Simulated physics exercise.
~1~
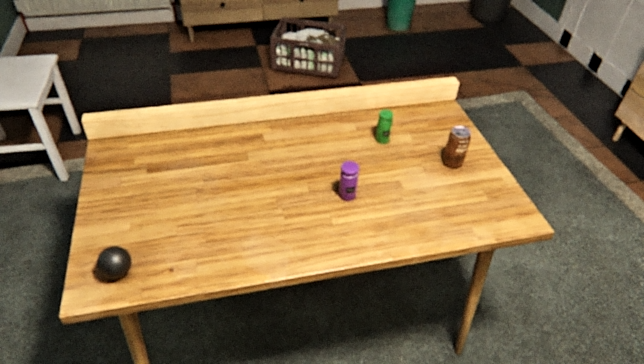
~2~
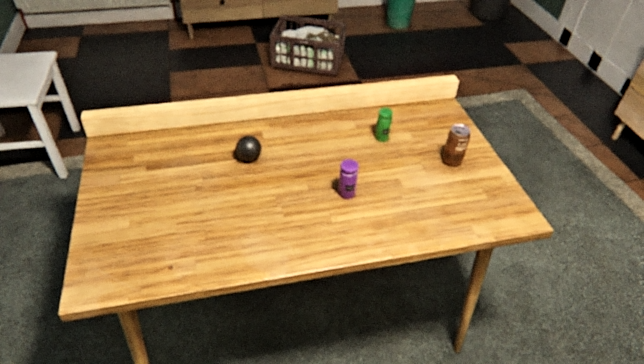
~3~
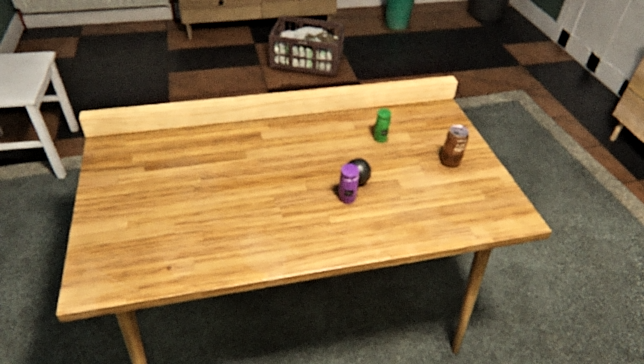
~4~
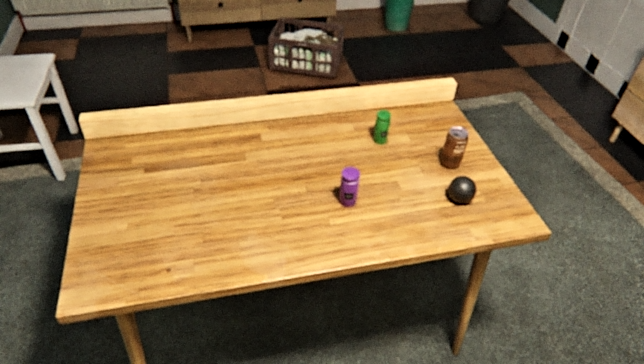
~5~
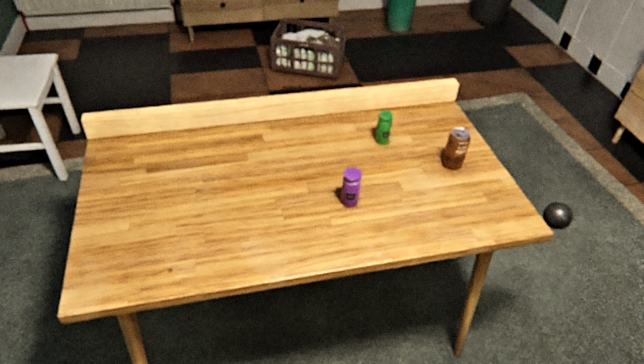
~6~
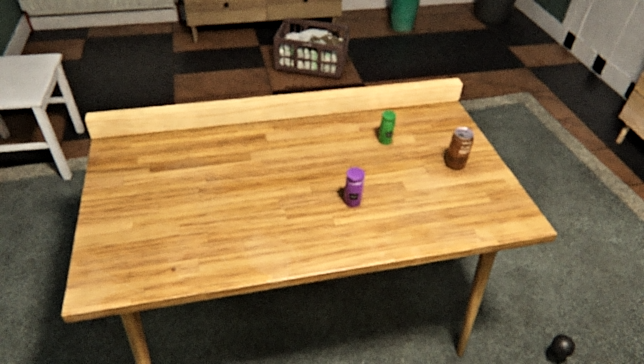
A black ball rolled across the wooden table toward the far rail, came back off it and brushed the purple shaker, nudging it slightly, then dropped off the right side onto the floor, leaving both shakers and the brown can standing.
